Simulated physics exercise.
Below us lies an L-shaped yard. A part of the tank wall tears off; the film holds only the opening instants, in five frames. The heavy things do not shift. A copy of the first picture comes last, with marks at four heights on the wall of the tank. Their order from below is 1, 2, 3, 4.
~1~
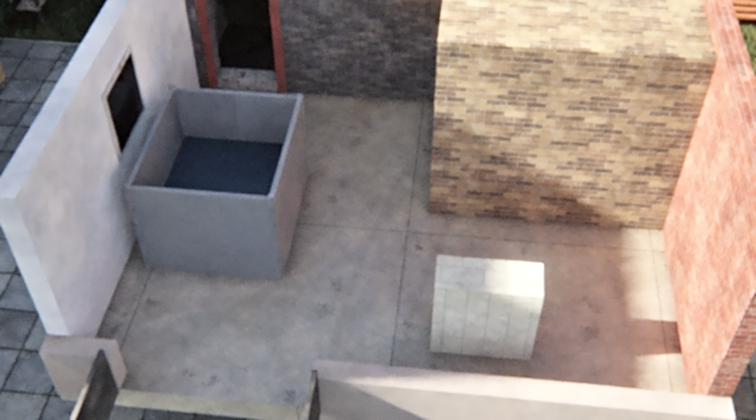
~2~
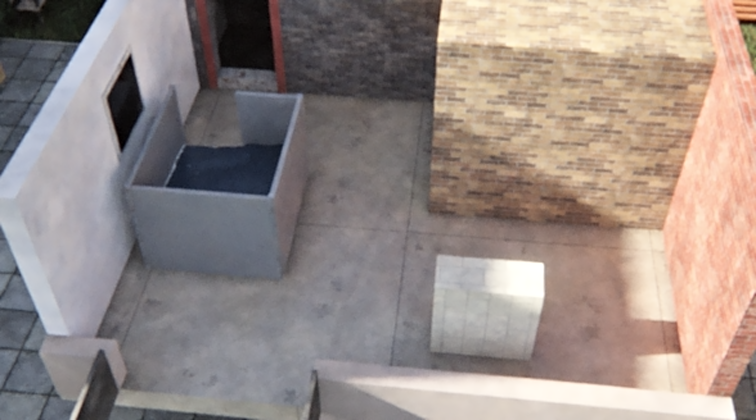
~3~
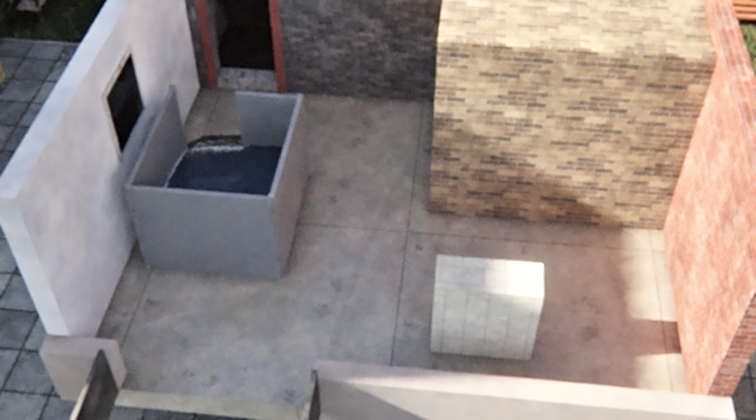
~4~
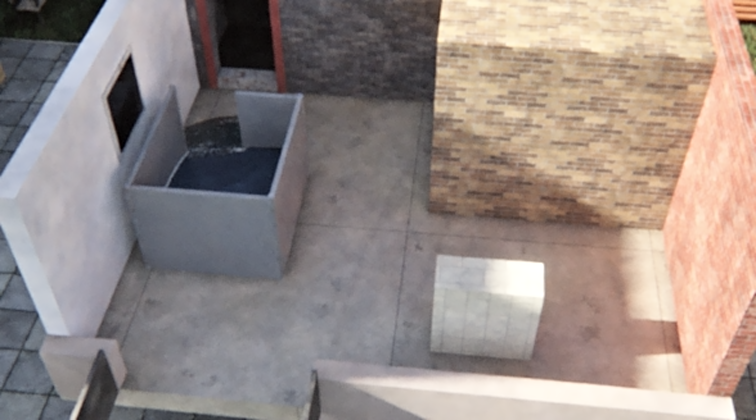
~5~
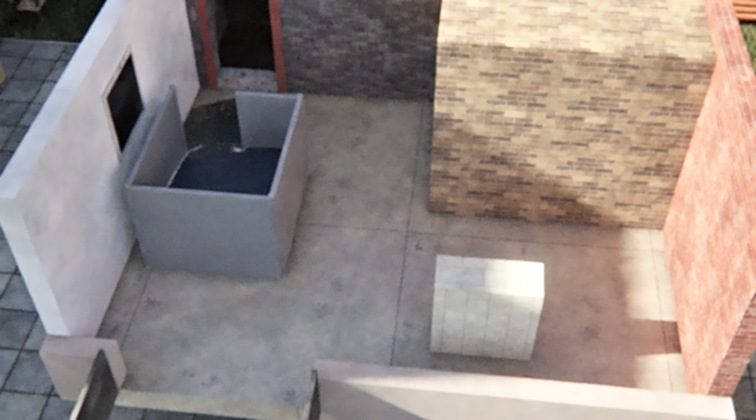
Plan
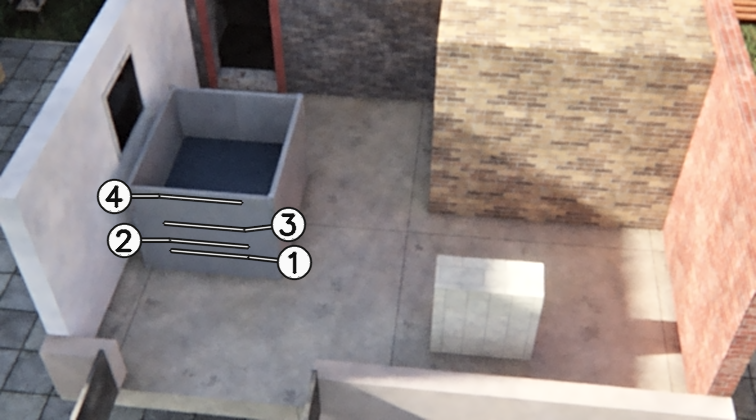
A walled yard with a pale concrete floor is seen from high above, a tan brick block filling its upper right. A grey tank of dark blue water stands at left by a white wall, near a red-framed doorway, with a whitish block at lower centre-right and a red brick wall at right. The tank's far side opens and dark water spreads out behind it, while the camera stays still.
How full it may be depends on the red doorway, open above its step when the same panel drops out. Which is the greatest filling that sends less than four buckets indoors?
Use line 1.
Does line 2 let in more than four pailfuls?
Yes, that goes wrong.
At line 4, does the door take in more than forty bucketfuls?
Yes, it does.
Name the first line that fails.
Line 2.
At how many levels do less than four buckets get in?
One of the four.
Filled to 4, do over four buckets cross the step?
Yes, it does.
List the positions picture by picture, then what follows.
Water in the tank at rest, its middle at (226, 186); foot of the red doorway at (248, 90); open gate at (214, 347).
Water covers 1 % of the ground, its front hidden from here.
Water covers 3 % of the ground, its front hidden from here.
Water covers 6 % of the ground, its front hidden from here.
Water covers 9 % of the ground, its front hidden from here.
On the marked copy, 1 at (210, 253); 2 at (208, 243); 3 at (204, 226); 4 at (199, 199); from the bottom up 1, 2, 3, 4.
Choosing 1, a bucket or two gets in.
Choosing 2, about 10 bucketfuls get in.
Choosing 3, dozens of bucketfuls pour in.
Choosing 4, dozens of bucketfuls pour in.
